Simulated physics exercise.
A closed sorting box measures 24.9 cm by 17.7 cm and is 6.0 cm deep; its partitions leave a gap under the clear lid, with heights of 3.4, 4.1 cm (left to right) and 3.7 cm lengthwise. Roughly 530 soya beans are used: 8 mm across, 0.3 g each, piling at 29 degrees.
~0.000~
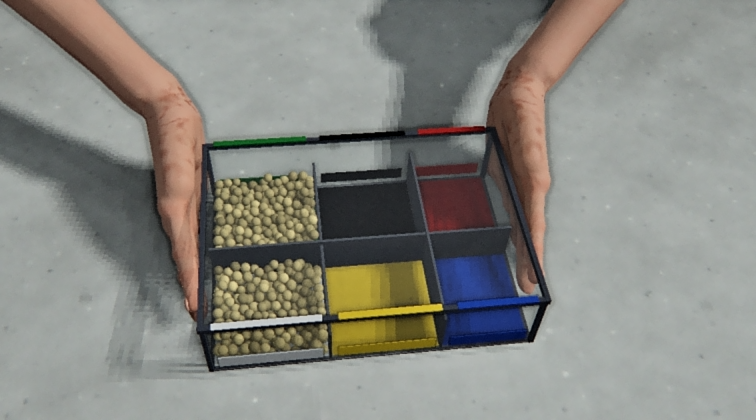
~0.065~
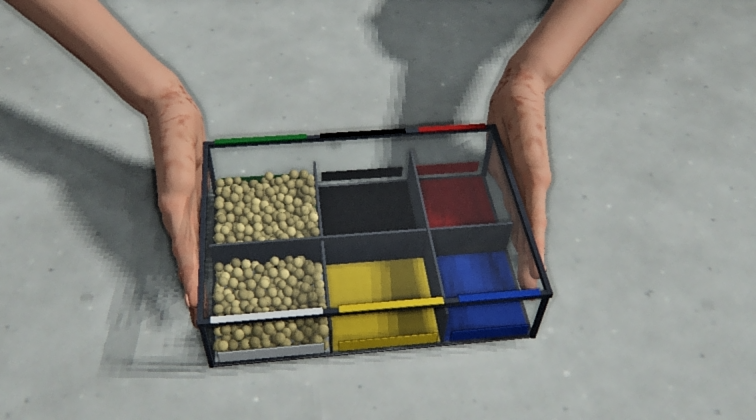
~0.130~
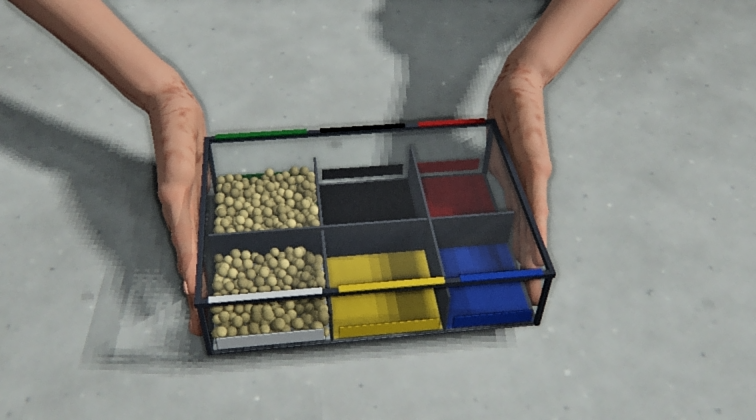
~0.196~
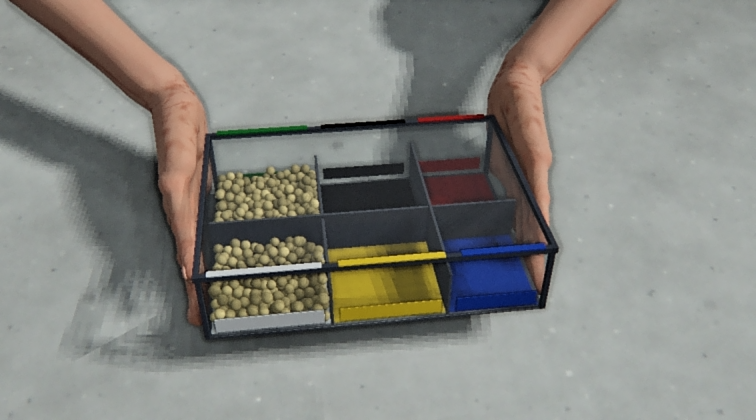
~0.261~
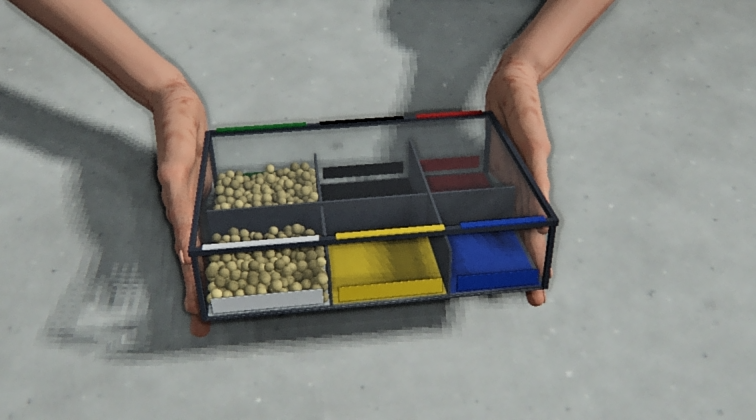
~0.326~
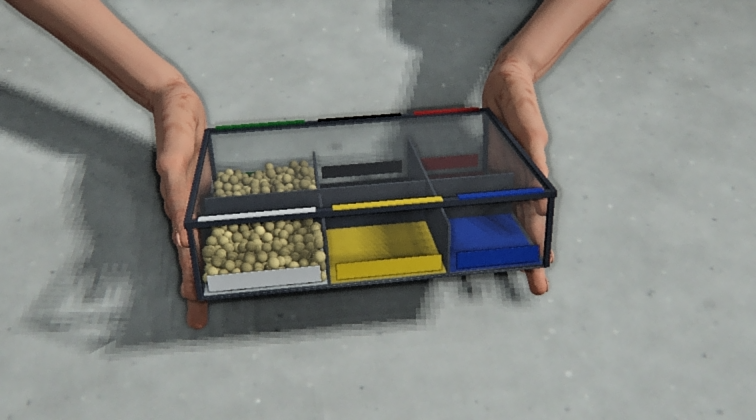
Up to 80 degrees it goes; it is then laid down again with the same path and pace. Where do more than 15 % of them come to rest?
My prediction: Red compartment: It'll probably finish at or short of fifteen percent of the pieces. Blue compartment: It'll probably finish at or short of fifteen percent of the pieces. Green compartment: It'll probably finish past fifteen percent of the pieces. Yellow compartment: It'll probably finish at or short of fifteen percent of the pieces. White compartment: It'll probably finish past fifteen percent of the pieces. Black compartment: It'll probably finish at or short of fifteen percent of the pieces.
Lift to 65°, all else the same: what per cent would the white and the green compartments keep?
White 35 %, green 60 %.
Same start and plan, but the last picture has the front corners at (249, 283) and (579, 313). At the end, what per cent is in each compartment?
Red 0, blue 25, green 20, yellow 30, white 20, black 5.
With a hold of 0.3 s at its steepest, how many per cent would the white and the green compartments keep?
In per cent: White 30, green 70.
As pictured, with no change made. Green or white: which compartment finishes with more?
The green one.
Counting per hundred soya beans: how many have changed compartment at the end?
Result: Roughly 15 %.
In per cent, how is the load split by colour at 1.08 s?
In per cent: Red 0; blue 0; green 65; yellow 0; white 35; black 0.
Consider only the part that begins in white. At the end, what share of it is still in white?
70 %.
After 1.08 s, tilt 78 degrees; green 65 %, white 35 %.
After 1.59 s, tilt 33 degrees; green 65 %, white 30 %, black 5 %.
Then, at 2.16 s, tilt 0 degrees; green 65 %, white 30 %, black 5 %.
In the end, at 2.6 s, red 0 %, blue 0 %, green 65 %, yellow 0 %, white 30 %, black 5 %.
